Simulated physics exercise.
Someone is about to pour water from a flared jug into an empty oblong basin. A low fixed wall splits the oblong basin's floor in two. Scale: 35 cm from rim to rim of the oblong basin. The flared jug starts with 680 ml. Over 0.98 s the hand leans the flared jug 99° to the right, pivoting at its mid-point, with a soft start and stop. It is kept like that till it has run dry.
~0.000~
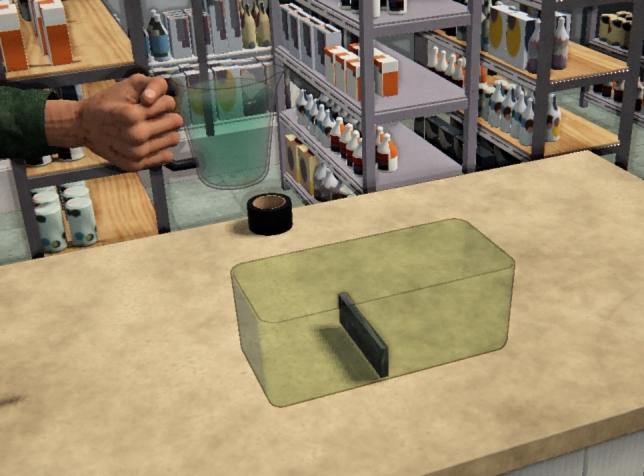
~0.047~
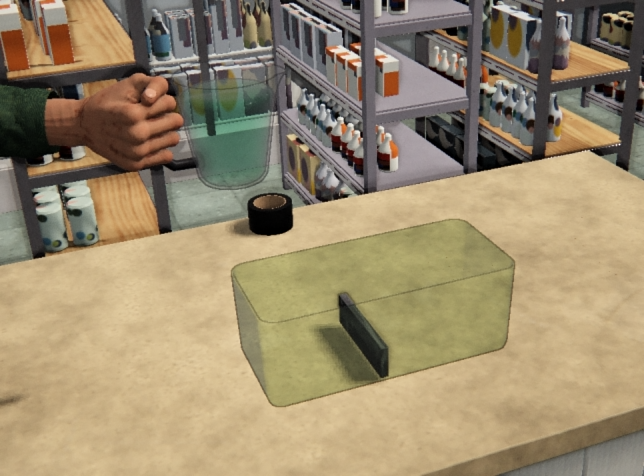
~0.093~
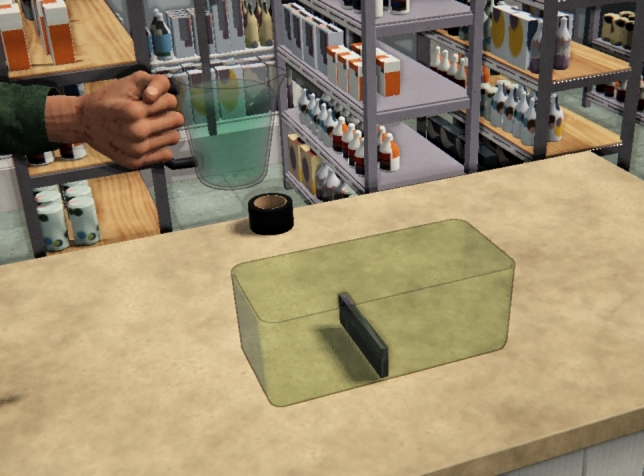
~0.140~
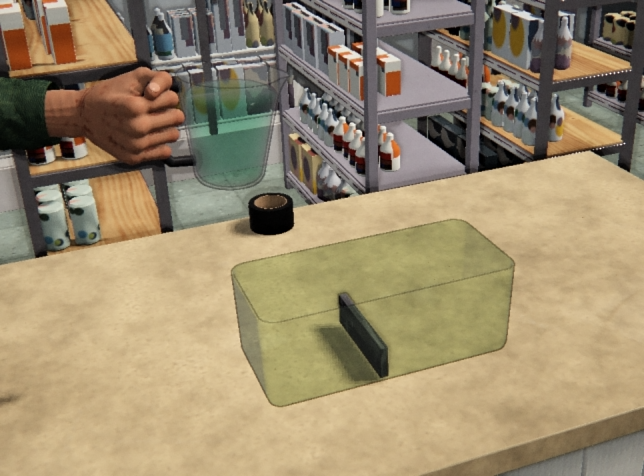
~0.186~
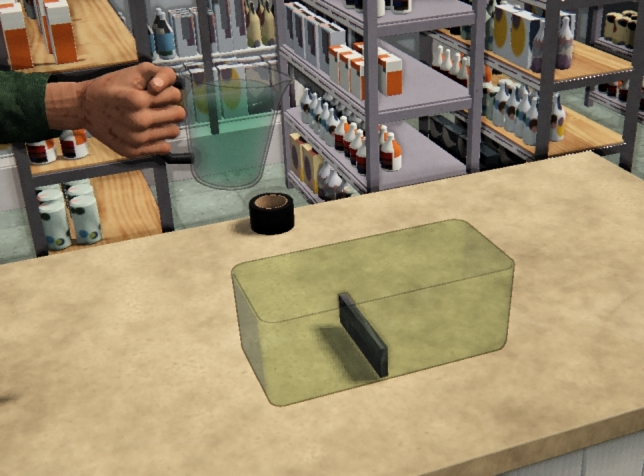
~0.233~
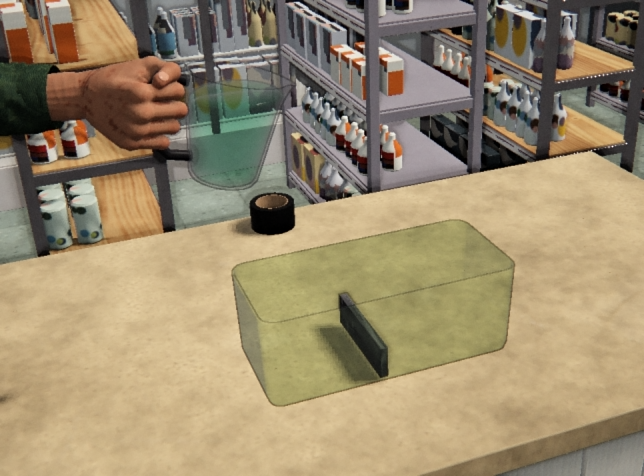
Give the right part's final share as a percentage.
Roughly 78 per cent is past the wall.
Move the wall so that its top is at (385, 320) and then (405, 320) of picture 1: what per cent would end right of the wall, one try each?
First 20, then 10 per cent.
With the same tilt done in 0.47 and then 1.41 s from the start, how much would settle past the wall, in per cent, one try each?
First 70, then 75 per cent.
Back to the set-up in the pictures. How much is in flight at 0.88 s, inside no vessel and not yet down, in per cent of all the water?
About 30 per cent.
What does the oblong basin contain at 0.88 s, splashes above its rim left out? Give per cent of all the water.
Near 46 in a hundred.
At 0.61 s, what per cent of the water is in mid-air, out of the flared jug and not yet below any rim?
Some 22 per cent.
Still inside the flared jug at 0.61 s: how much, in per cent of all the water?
Some 76 per cent.
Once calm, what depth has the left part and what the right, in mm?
Left about 6 mm, right about 20 mm.
Then, 0.61 s in, the tilt is 68° and 76 per cent is still to pour, 1 is left of the wall and 1 right of it.
Then, 0.88 s in, the tilt is 97° and 24 per cent is still to pour, 4 is left of the wall and 42 right of it.
Then, 1.17 s in, the tilt is 99° and 2 per cent is still to pour, 16 is left of the wall and 77 right of it.
Then, 1.48 s in, the tilt is 99° and 0 per cent is still to pour, 21 is left of the wall and 78 right of it.
Finally, 21 per cent lies left of the wall, 78 right of it and 1 outside.
